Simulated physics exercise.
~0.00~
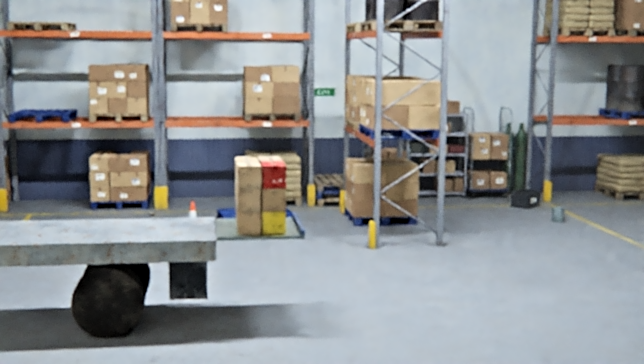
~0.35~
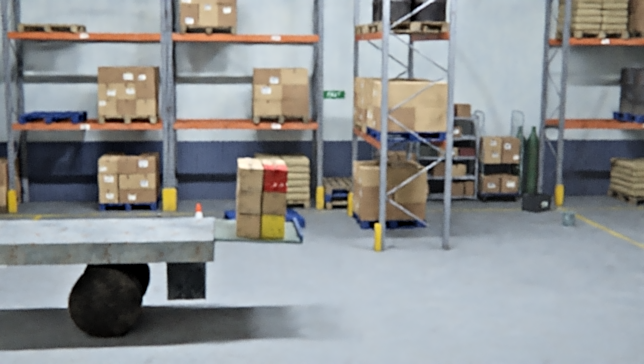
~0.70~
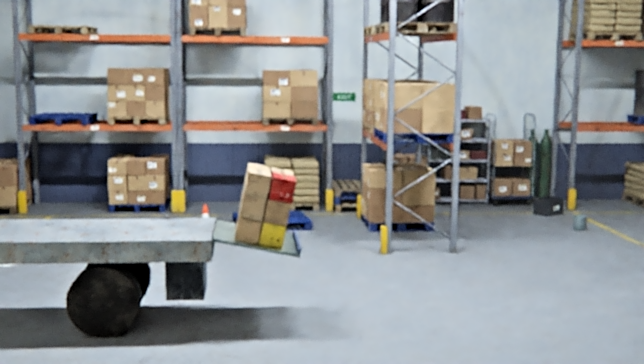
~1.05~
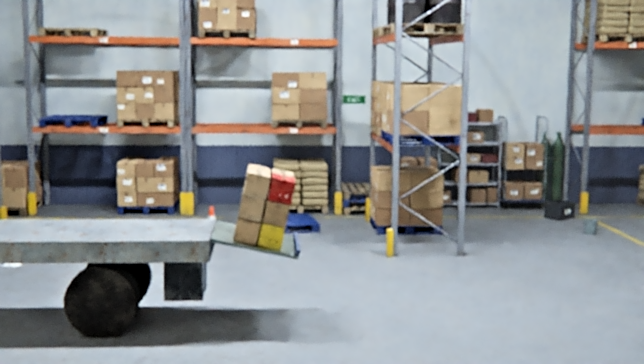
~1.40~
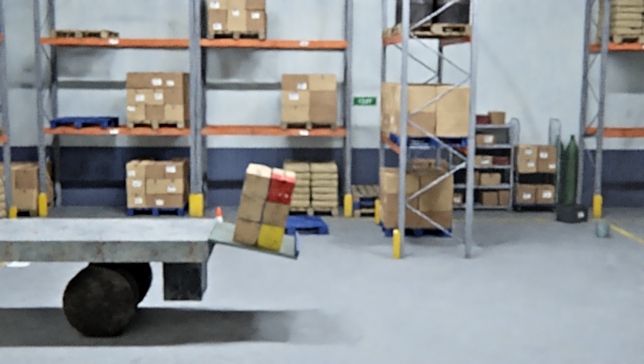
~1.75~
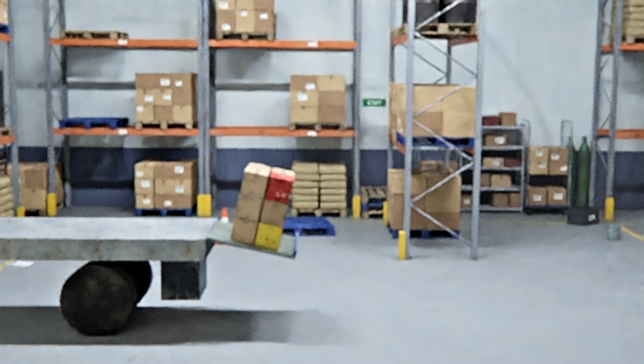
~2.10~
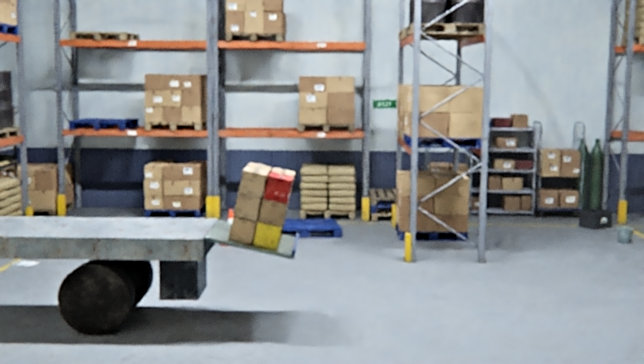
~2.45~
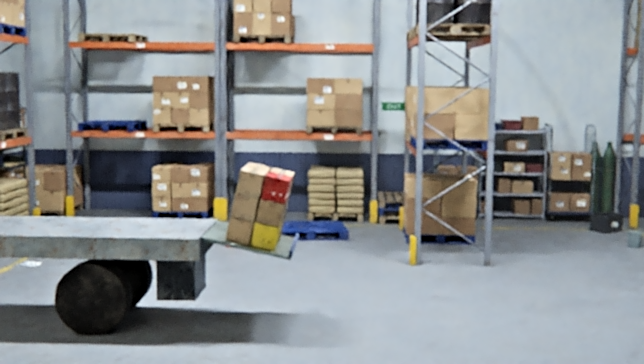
A grey flat-bed with a dark wheel juts in from the left of a warehouse, seen from the side, with orange-beamed racks of boxes and pallets along the far wall. On a thin flap at its right end stands a compact stack of brown cartons, with a red one at the upper right and a yellow one below it. The flap starts level, then tips down to the right, and the stack leans with it. The flap stops at a gentle slope while the view keeps drifting sideways. The cartons stay piled together, and none falls off.
